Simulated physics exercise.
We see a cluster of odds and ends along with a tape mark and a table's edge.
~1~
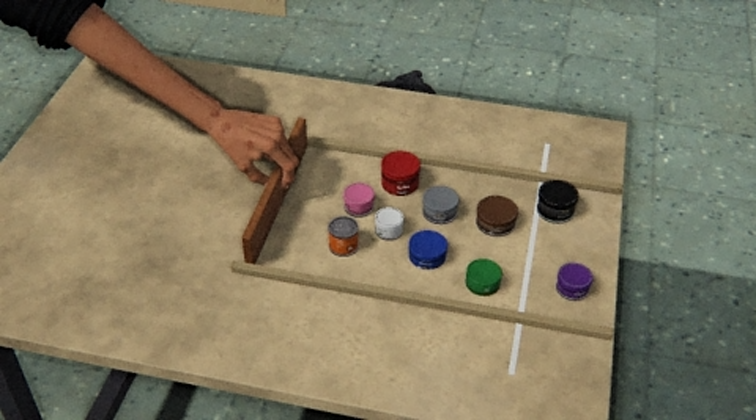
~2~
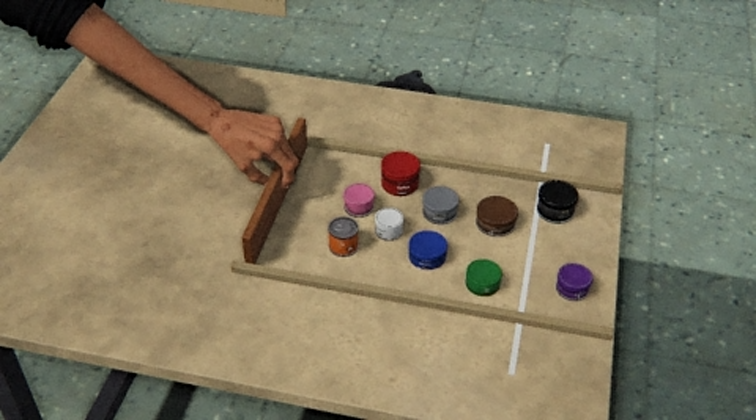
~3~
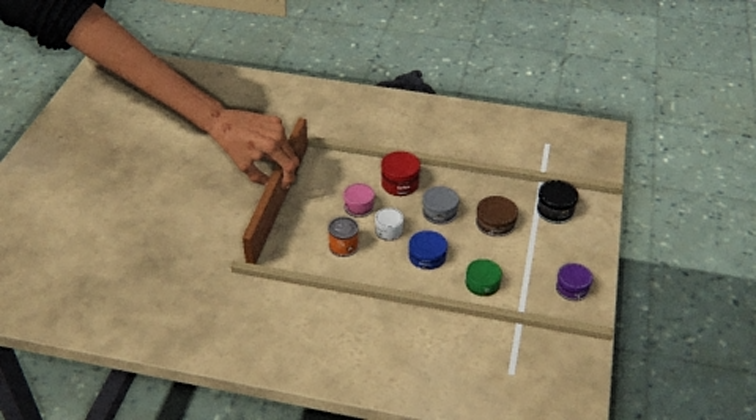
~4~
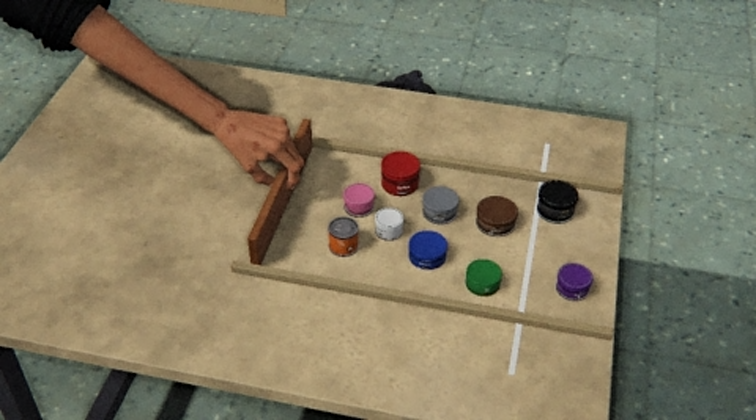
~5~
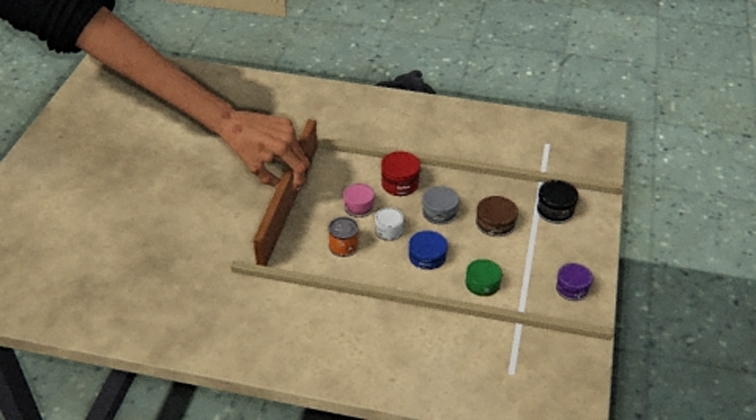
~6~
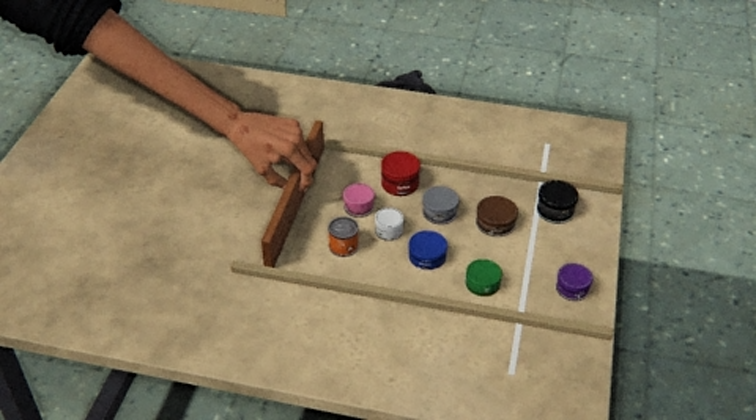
To begin with, a hand holds an upright brown board at the left of a group of colourful lidded pots on a table, with a white tape line toward the right. The hand then slides the board slightly right, closer to the orange tin, while the pots stay still.
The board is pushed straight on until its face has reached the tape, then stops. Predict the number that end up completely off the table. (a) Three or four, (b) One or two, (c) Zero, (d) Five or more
Answer: C.
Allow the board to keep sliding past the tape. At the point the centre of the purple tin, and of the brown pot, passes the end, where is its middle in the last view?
Approx. (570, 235) for the first, approx. (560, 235) for the second.
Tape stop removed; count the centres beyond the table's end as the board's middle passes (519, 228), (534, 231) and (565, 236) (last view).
First 0, then 0, finally 2.
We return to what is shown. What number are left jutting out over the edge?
0 overhanging.
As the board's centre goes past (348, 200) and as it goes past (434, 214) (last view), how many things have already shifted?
It comes to 2 for the first spot, 7 for the other.
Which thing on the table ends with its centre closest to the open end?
The answer: The purple tin.
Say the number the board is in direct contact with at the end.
The answer is 5.
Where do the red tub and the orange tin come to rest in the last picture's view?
The red tub comes to rest close to (560, 188), while the orange tin rests close to (542, 273).
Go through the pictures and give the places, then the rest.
The first frame shows purple tin (574, 282); black pot (557, 202); brown pot (497, 216); board (277, 188); tape (532, 245).
The second frame shows black pot (557, 202); orange tin (344, 237).
The third frame shows brown pot (497, 216); red tub (400, 174).
The fourth frame shows purple tin (574, 282); blue tub (428, 250).
The fifth frame shows black pot (557, 202); board (288, 190).
The sixth frame shows purple tin (574, 282); black pot (557, 202); brown pot (497, 216); board (295, 191); tape (532, 245).
A little later, none off yet; purple tin at rest near (574, 282); black pot at rest near (557, 202); brown pot at rest near (497, 216).
When it is over, the number that fall off is zero.
